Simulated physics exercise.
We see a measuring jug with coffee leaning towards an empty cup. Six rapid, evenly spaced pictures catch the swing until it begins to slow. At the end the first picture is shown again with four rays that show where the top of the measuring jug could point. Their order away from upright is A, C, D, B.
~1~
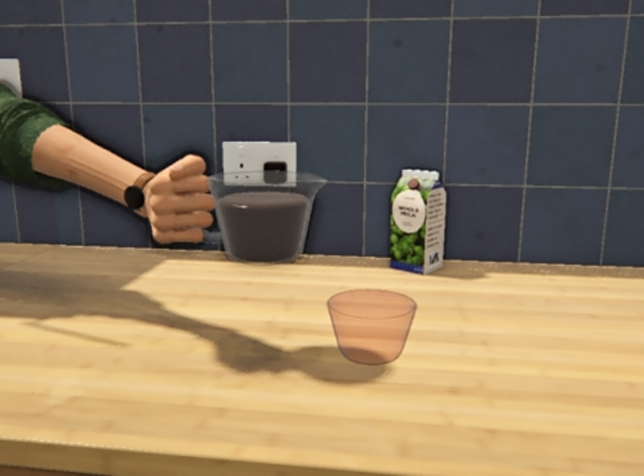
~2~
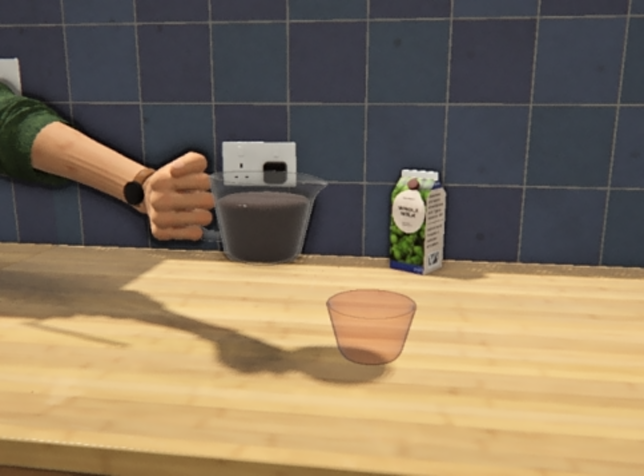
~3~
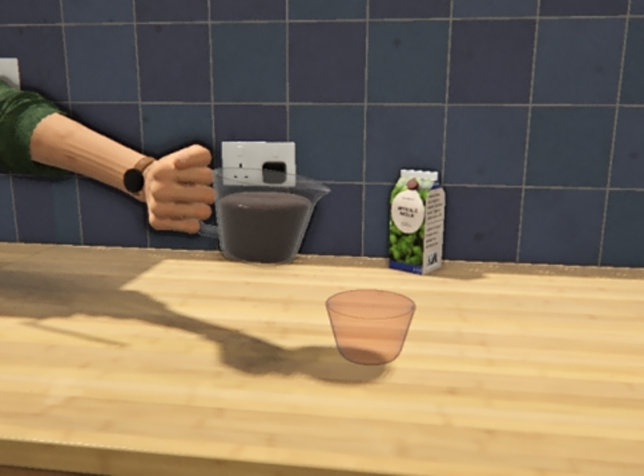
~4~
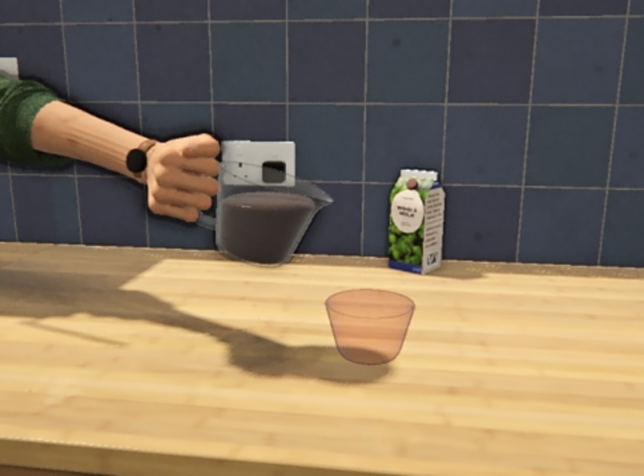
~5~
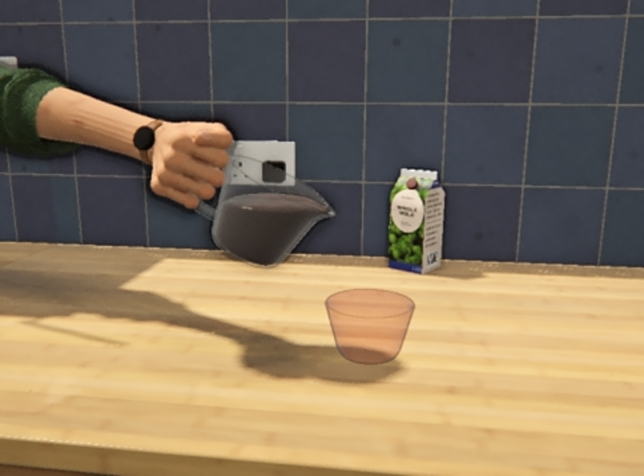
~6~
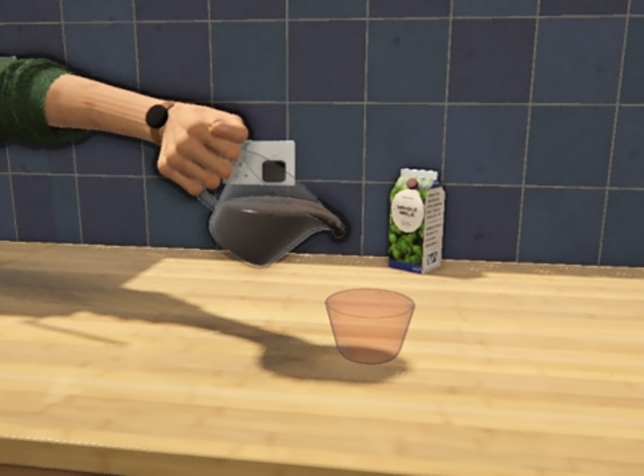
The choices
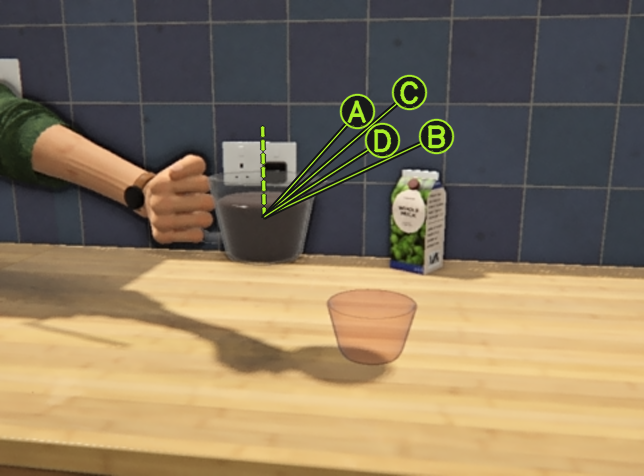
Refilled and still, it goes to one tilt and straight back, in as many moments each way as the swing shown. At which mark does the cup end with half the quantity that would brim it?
Line C.
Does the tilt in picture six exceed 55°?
No, it does not.
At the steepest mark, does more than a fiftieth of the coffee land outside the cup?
Yes, it does.
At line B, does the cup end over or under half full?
Over half.
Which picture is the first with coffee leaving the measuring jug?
Picture 6.
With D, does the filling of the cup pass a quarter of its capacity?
Yes, it does.
On the marked copy, A at (346, 124); B at (420, 143); C at (396, 103); D at (367, 150).
If A is chosen, the cup ends with about 31 % of what it can hold; 4 % of the coffee is spilt.
If B is chosen, the cup ends with about 78 % of what it can hold; 14 % of the coffee is spilt.
If C is chosen, the cup ends with about 51 % of what it can hold; 4 % of the coffee is spilt.
If D is chosen, the cup ends with about 71 % of what it can hold; 5 % of the coffee is spilt.
